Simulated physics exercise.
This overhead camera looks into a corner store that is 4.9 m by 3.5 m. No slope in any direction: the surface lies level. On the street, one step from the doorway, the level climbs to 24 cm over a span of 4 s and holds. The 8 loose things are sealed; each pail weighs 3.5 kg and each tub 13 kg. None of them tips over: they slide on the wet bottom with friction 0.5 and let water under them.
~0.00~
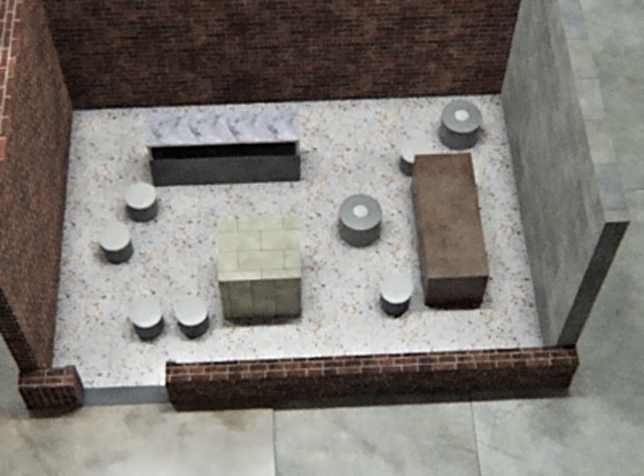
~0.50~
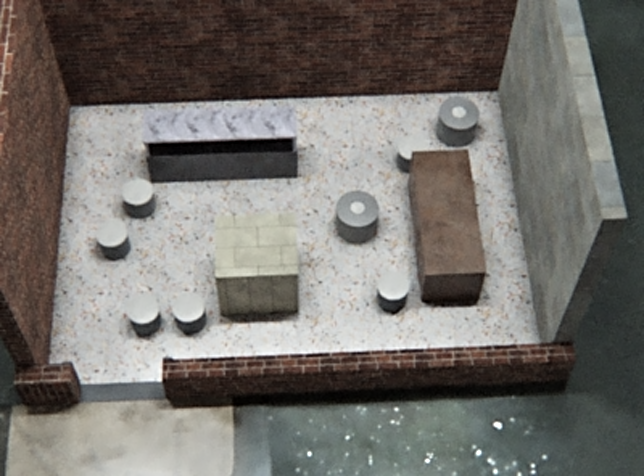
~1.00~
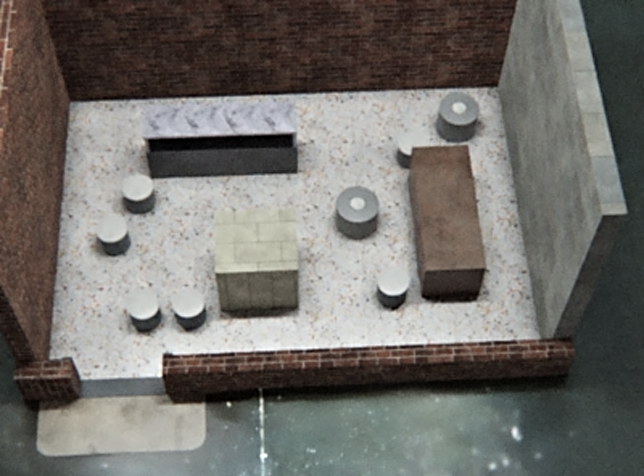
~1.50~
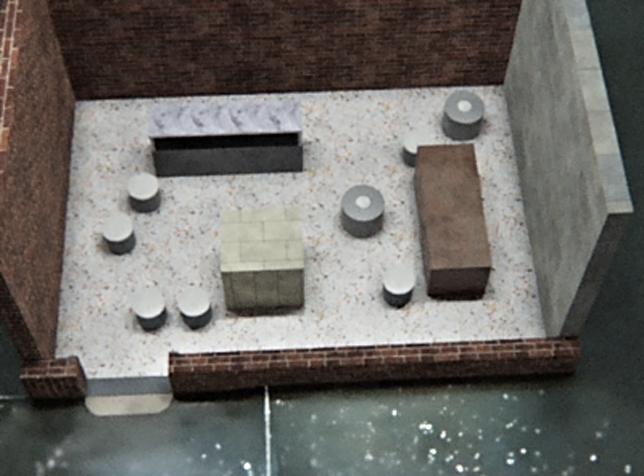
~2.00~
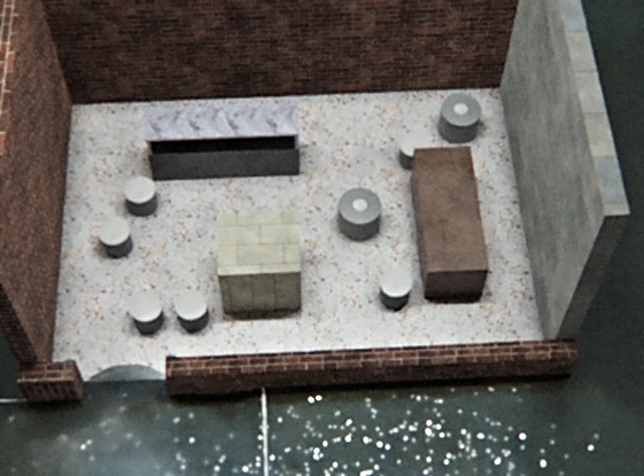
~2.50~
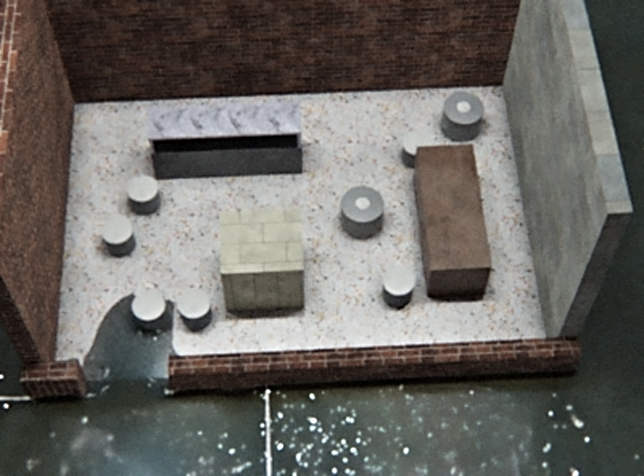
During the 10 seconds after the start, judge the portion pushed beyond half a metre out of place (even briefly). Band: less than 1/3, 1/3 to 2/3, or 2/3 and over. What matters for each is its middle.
I expect the share that gets shoved will be in the middle band.
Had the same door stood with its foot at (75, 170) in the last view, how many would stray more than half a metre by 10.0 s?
In that case the number is 5.
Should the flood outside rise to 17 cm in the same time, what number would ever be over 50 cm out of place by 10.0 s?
It would come to 3 of them.
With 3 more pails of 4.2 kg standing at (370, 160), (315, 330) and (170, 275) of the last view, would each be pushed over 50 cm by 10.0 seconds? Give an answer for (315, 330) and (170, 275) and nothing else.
In that order: Within the mark, beyond the mark.
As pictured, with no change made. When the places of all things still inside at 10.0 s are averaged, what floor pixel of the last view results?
Near (428, 206).
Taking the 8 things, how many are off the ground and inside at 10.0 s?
It comes to 5.
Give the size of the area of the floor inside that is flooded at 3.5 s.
I'd estimate close to 2.5 m2.
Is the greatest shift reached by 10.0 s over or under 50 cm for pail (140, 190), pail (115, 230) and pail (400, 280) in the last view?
Beyond, beyond, within.
After 3.5 s 1 of 8 are over 50 cm from their spots; 0 afloat.
After 4.5 s 2 of 8 are over 50 cm from their spots; 1 afloat.
After 7.0 s 4 of 8 are over 50 cm from their spots; 2 afloat.
After 10.0 s 5 of 8 are over 50 cm from their spots, and 5 have been at some point; 5 afloat.
